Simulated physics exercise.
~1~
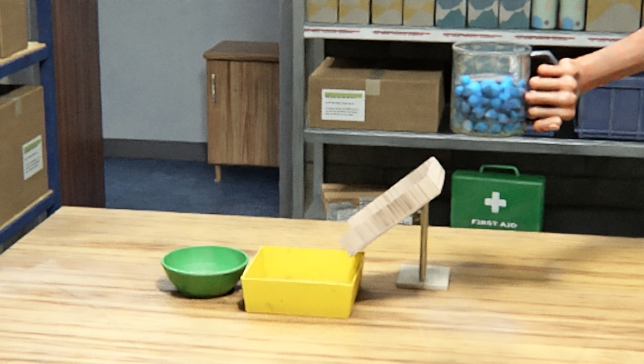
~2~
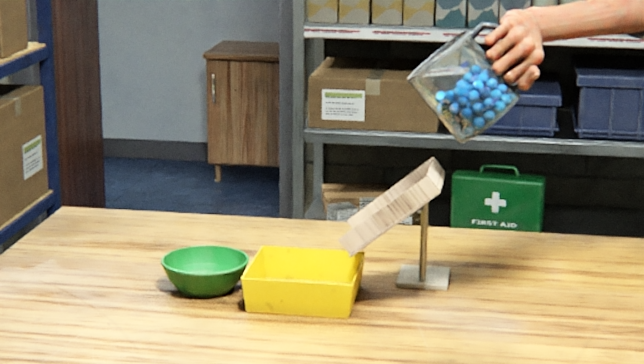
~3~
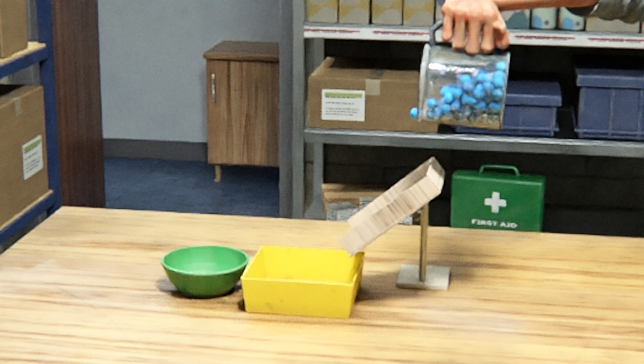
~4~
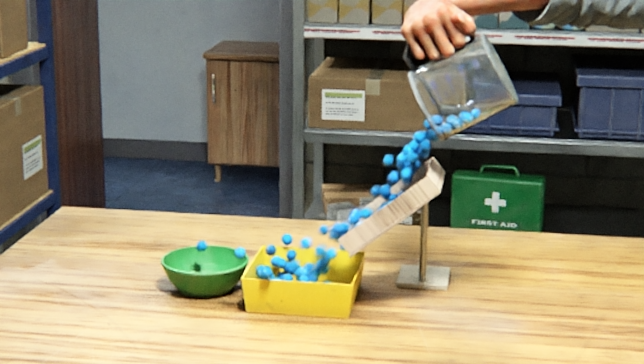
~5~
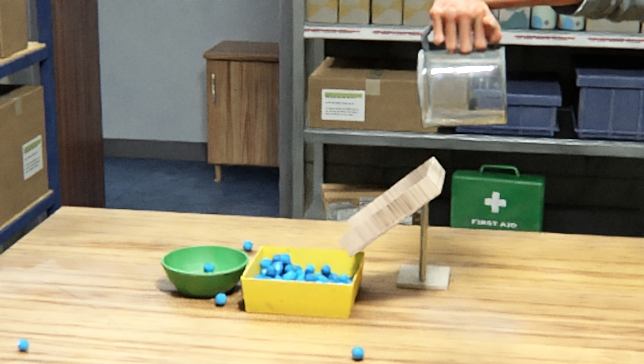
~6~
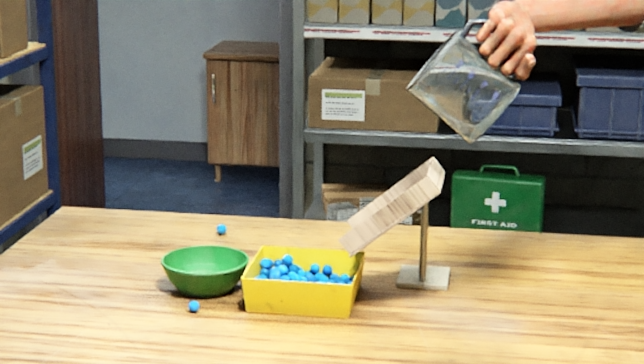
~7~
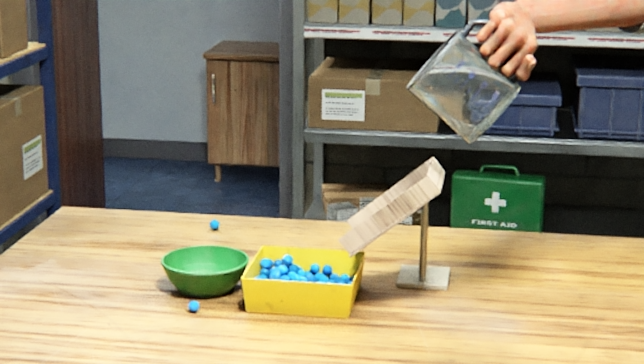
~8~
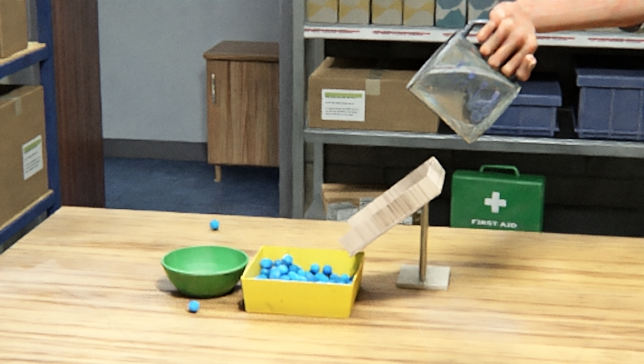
Hand tipping blue balls from a clear jug down a chute into a yellow tin, a few scattering, then holding the emptied jug tilted.
